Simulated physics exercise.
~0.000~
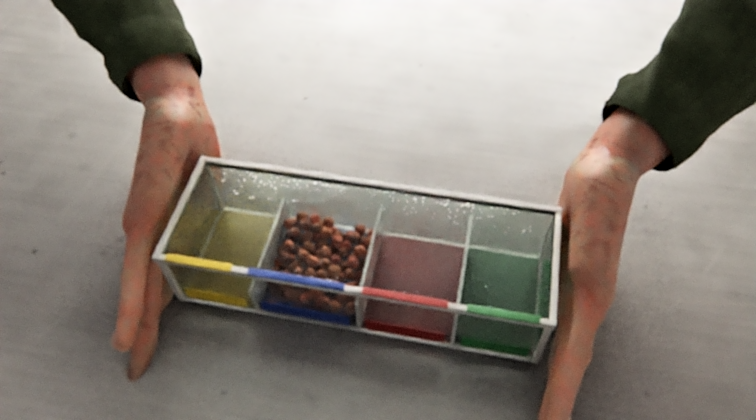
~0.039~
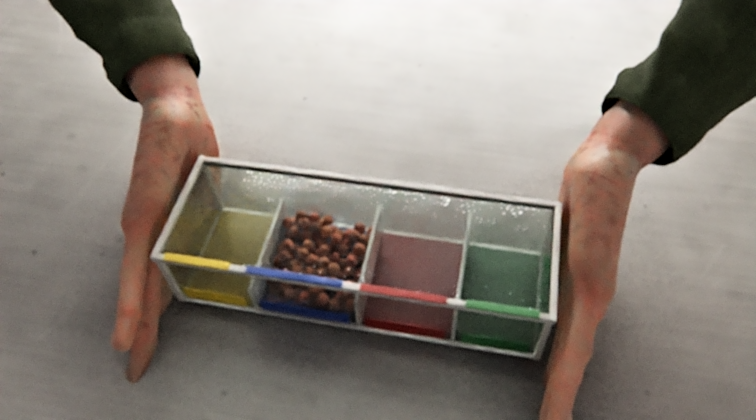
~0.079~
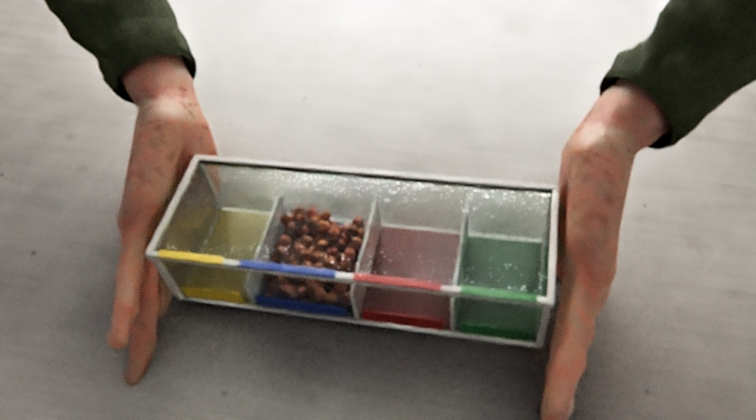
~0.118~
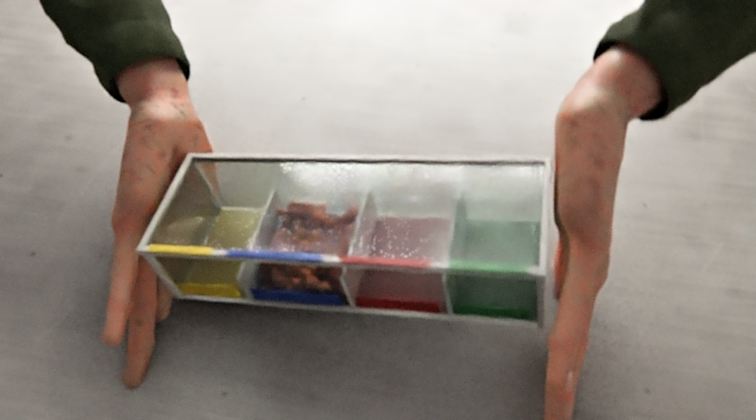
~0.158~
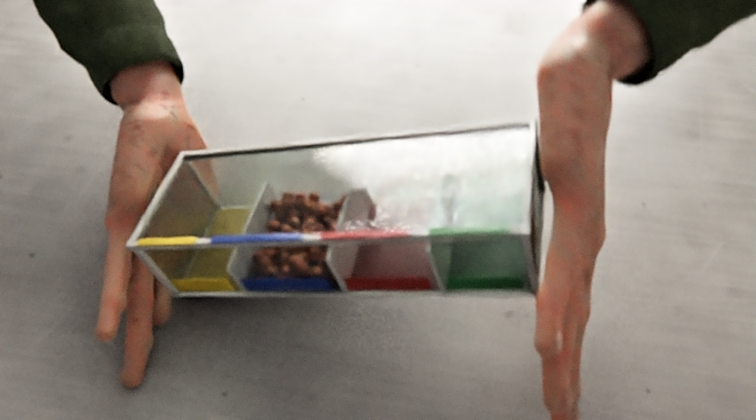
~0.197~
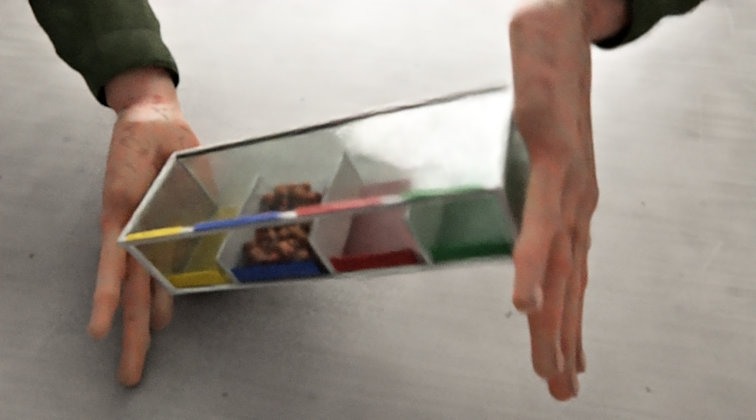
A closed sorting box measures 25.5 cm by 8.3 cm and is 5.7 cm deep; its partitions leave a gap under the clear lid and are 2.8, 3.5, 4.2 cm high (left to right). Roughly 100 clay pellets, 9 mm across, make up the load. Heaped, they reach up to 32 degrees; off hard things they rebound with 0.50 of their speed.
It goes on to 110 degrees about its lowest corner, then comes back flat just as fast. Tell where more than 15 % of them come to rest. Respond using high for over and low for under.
Red low, blue low, green low, yellow high.
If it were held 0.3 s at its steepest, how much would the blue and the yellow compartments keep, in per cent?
You'd end up with blue at 5 per cent and yellow at 95 per cent.
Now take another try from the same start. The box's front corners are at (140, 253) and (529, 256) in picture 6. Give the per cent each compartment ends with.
That leaves red with 0 percent, blue with 0, green with 0 and yellow with 100 percent.
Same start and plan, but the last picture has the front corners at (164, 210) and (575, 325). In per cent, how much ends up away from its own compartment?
Some 95 %.
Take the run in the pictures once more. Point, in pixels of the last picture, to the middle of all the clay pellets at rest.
Near (232, 237).
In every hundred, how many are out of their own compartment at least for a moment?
95 per cent, give or take.
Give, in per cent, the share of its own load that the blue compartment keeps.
My estimate is roughly 10 percent.
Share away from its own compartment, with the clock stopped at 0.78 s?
Near 50 in a hundred.
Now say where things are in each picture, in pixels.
The first frame shows box tilt 0 degrees, front corners at (161, 256) and (549, 321); blue 100 %.
The second frame shows box tilt 1 degrees, front corners at (159, 255) and (549, 316).
The third frame shows box tilt 5 degrees, front corners at (154, 253) and (547, 300), lowest corner left back.
The fourth frame shows box tilt 10 degrees, front corners at (146, 248) and (539, 271), lowest corner left back.
The fifth frame shows box tilt 17 degrees, front corners at (135, 244) and (522, 230), lowest corner left back.
The sixth frame shows box tilt 24 degrees, front corners at (126, 240) and (496, 185), lowest corner left back; blue 100 %. The box's pace is about 175 degrees a second.
After 0.78 s, tilt 109 degrees; blue 50 %, yellow 50 %.
Then, at 1.17 s, tilt 47 degrees; blue 5 %, yellow 95 %.
Then, at 1.65 s, tilt 0 degrees; blue 5 %, yellow 95 %.
At rest (2.1 s), red 0 %, blue 5 %, green 0 %, yellow 95 %.
